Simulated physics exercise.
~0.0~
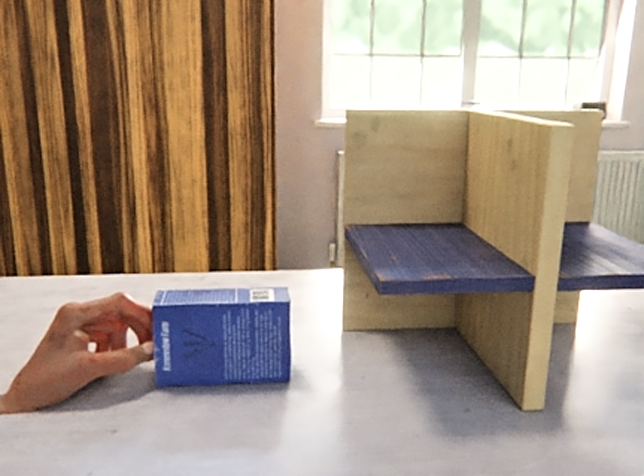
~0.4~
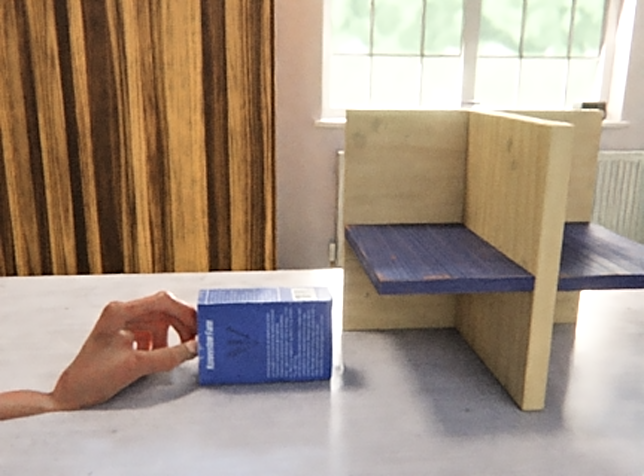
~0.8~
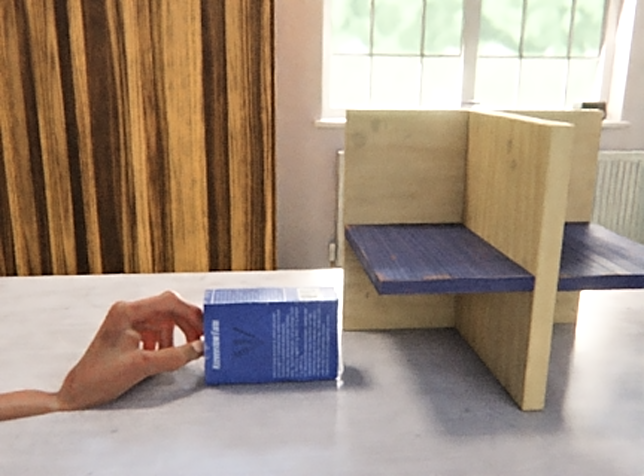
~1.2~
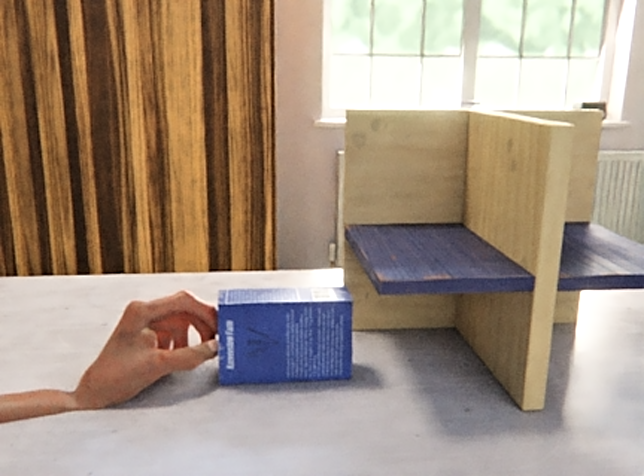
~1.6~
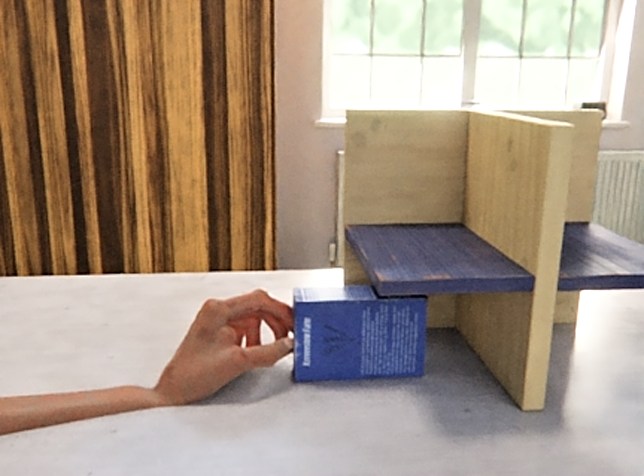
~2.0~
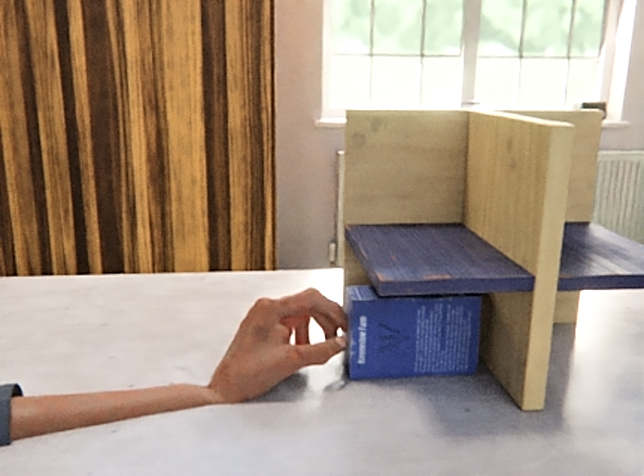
A blue packet lies on its side on a pale tabletop, with a hand's fingers at its left end. To the right stands a pale wooden unit with upright panels and a dark blue shelf raised above the table. The hand pushes the packet right in a straight line, moving it toward the opening beneath the shelf. The packet reaches the opening and begins to pass under the ledge, its top just clearing the underside. The hand keeps pushing until the packet sits beneath the shelf, with the fingers still at its left end.
